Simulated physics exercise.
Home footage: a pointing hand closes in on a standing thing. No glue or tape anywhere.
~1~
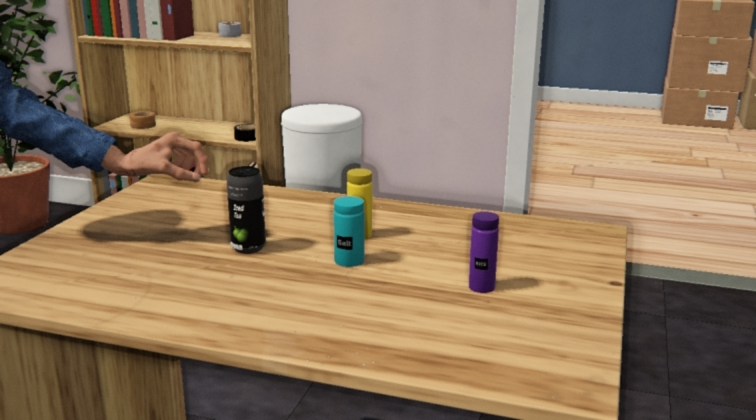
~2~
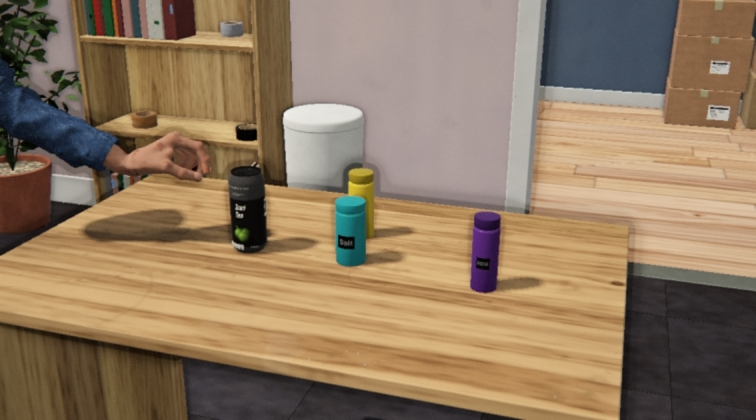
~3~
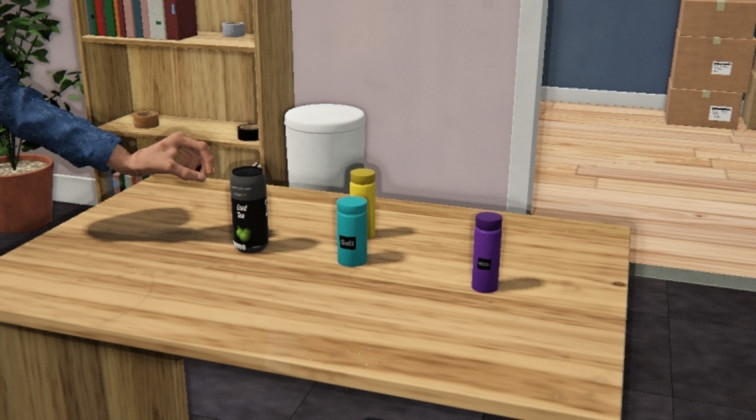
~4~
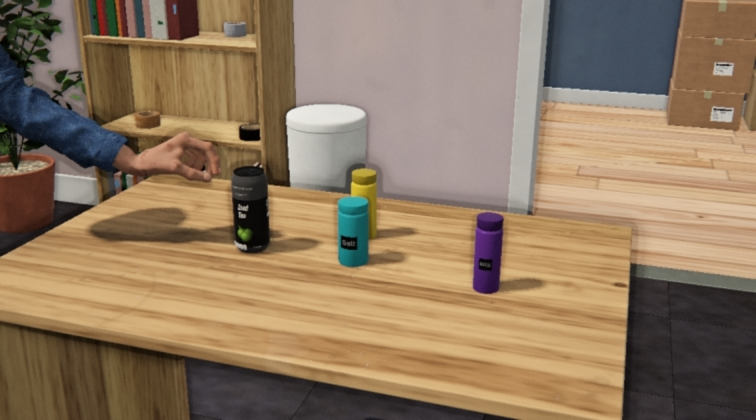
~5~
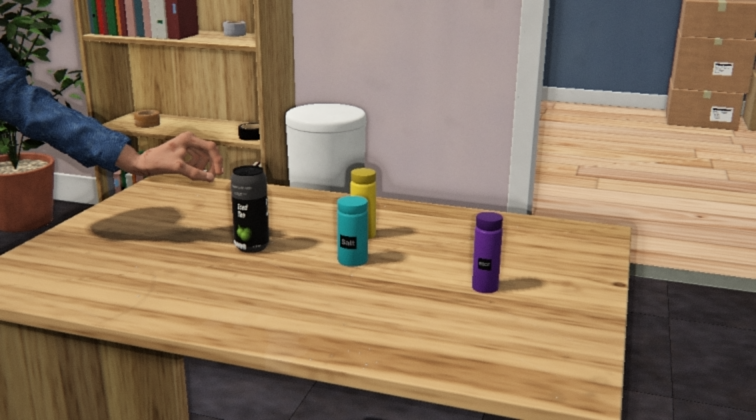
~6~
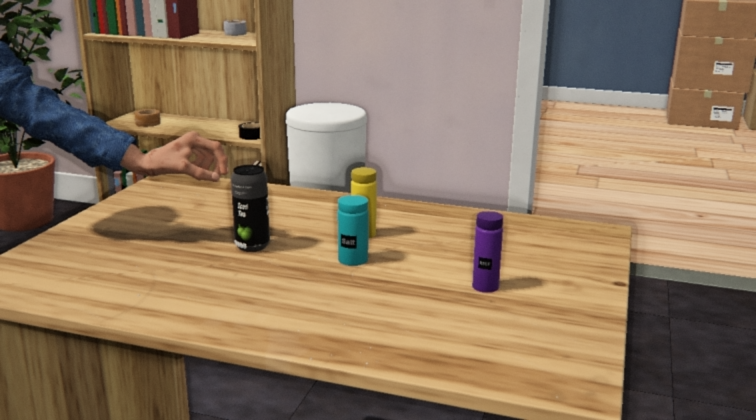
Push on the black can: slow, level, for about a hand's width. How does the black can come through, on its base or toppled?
Capsizes.
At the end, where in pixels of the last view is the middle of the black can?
Near (302, 240).
Then, 0.70 s after the last picture, black can tipped 28° from how it was near (270, 208).
Then, 1.00 s after the last picture, black can on its side near (302, 238).
At rest, tipped over on the table, black can. Seen from the same camera at the end, black can near (302, 240).
